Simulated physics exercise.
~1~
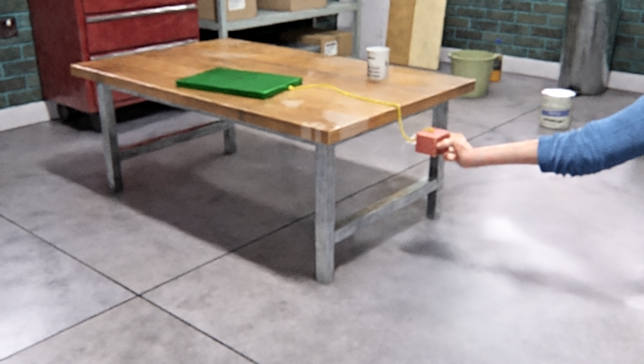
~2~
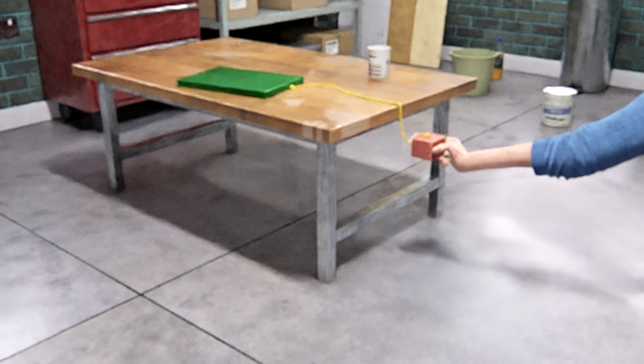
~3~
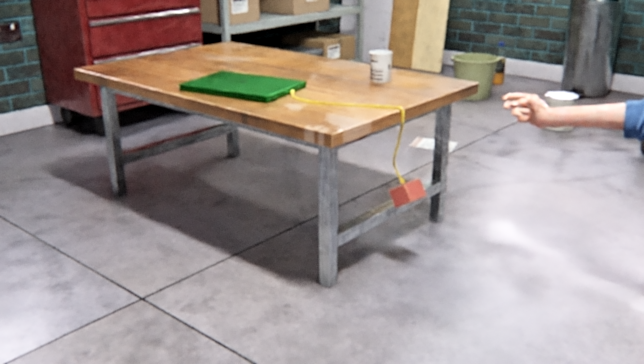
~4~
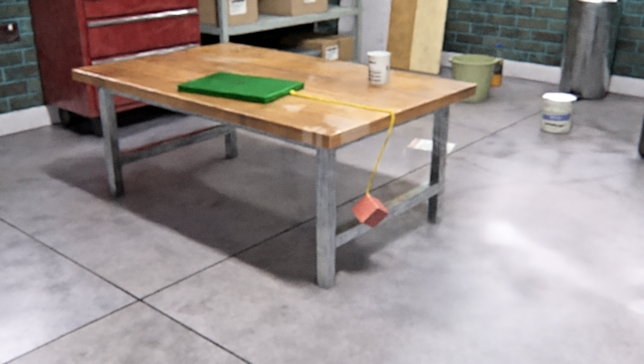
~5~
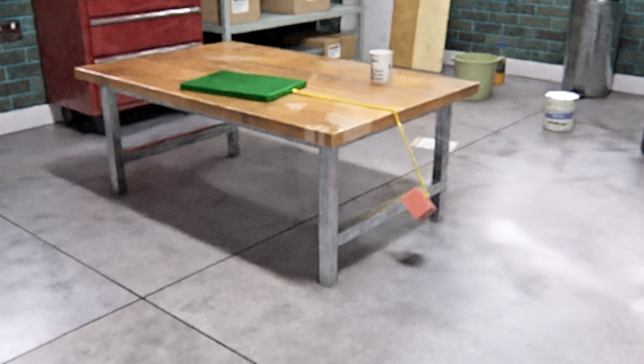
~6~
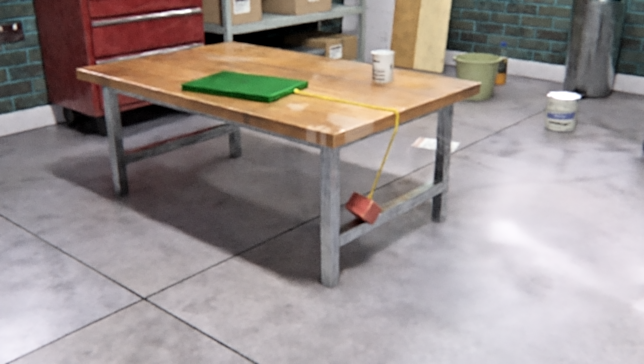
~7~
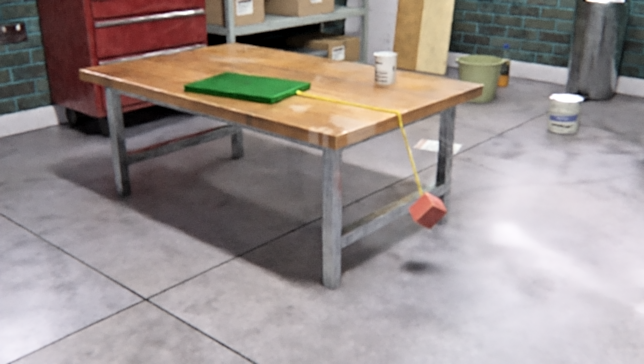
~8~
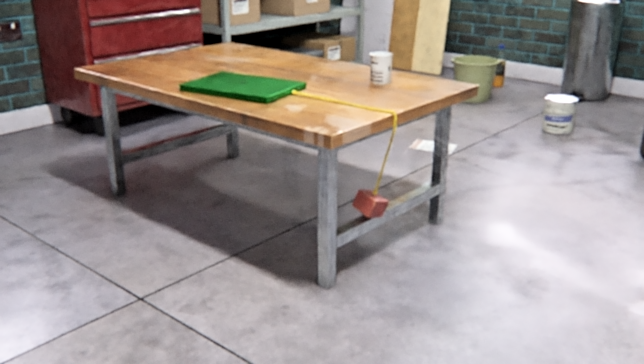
The video shows a hand holding a red block on a yellow string off the end of a workbench, then letting go and withdrawing, and the block drops slightly and swings left and right above the floor while the green laptop and white cup stay on top.
